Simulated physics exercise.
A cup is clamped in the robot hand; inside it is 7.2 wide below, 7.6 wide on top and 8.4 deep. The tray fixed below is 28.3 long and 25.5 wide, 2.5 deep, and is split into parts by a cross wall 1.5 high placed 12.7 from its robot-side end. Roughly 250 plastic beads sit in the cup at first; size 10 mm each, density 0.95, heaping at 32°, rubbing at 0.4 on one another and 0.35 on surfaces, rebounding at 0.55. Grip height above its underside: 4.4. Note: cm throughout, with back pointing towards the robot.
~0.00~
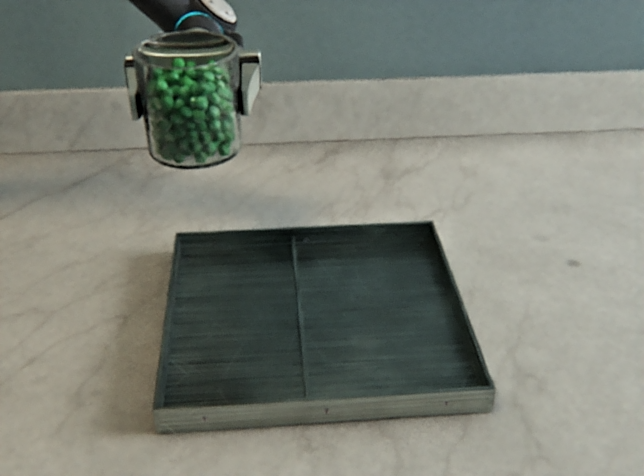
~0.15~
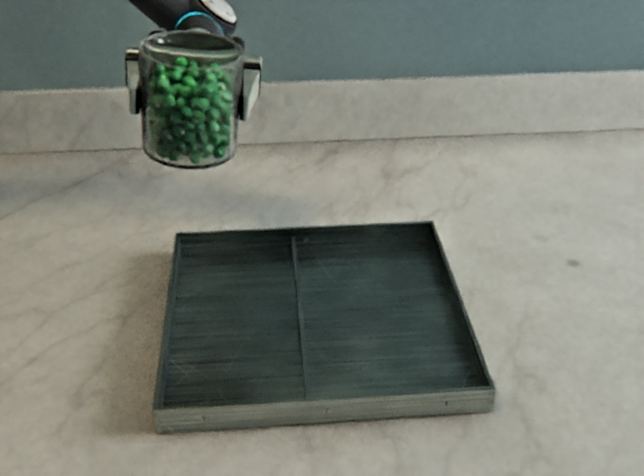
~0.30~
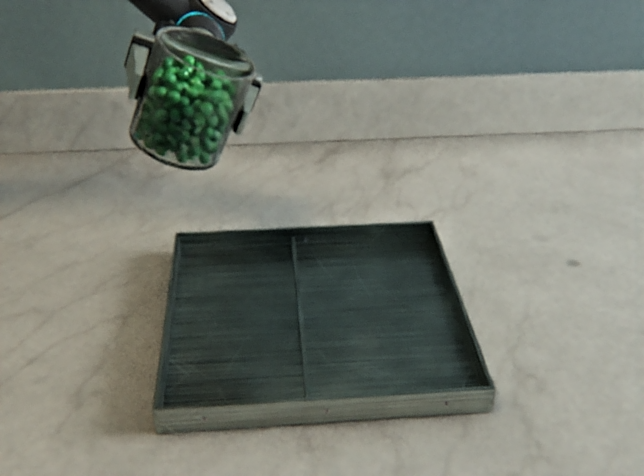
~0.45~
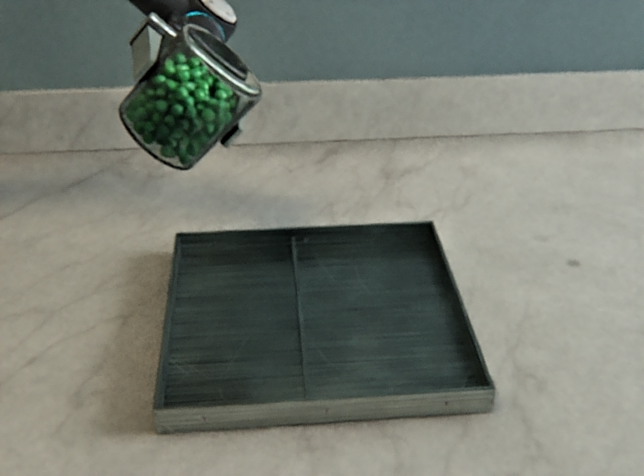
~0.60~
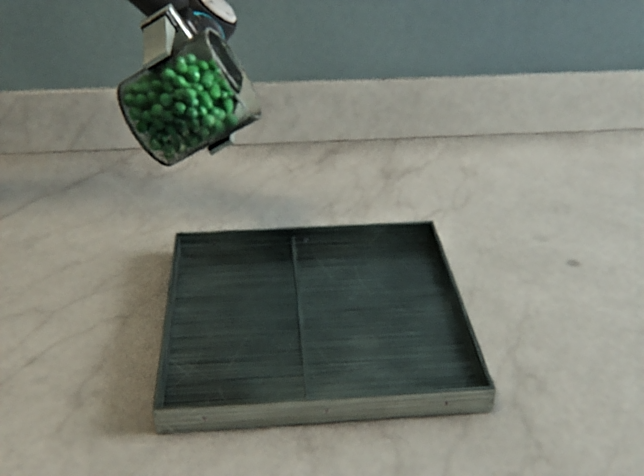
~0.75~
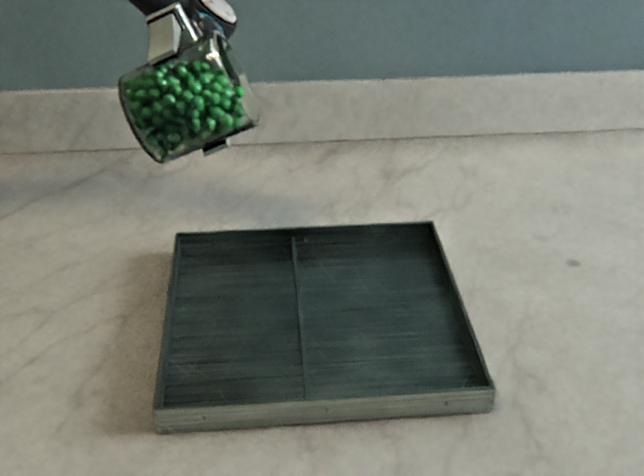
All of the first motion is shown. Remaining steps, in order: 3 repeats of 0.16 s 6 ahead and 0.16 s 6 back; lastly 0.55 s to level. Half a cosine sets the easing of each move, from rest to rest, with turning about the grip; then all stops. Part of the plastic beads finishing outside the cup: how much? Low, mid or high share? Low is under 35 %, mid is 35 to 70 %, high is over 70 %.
A mid share.
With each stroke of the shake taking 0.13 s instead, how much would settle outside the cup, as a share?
In that case around 75 per cent.
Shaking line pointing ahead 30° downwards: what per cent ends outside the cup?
It comes to around 30 percent.
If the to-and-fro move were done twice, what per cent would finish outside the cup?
Approx. 45 per cent.
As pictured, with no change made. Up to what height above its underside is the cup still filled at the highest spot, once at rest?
It reaches close to 5.5 cm in the end.
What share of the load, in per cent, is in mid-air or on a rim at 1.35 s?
That comes to about 18 per cent, more or less.
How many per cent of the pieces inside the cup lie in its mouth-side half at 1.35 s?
I'd say close to 55 per cent.
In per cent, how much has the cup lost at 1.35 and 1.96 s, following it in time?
First it's 40 percent, and after that 55 percent.
After 1.35 s, tilted 67° forward, highest piece 25 above the table; 151 in the cup, 34 in the far-side part, 18 in the robot-side part, 1 on the table or floor, 46 in flight or on a rim.
After 1.96 s, tilted 39° forward, highest piece 26 above the table; 116 in the cup, 76 in the far-side part, 44 in the robot-side part, 11 on the table or floor, 3 in flight or on a rim.
After 2.46 s, level, highest piece 26 above the table; 116 in the cup, 78 in the far-side part, 45 in the robot-side part, 11 on the table or floor.
After 3.51 s, level, highest piece 26 above the table; 116 in the cup, 78 in the far-side part, 45 in the robot-side part, 11 on the table or floor.
At rest, 116 in the cup, 78 in the far-side part, 45 in the robot-side part, 11 on the table or floor. That is 54 % outside the cup.
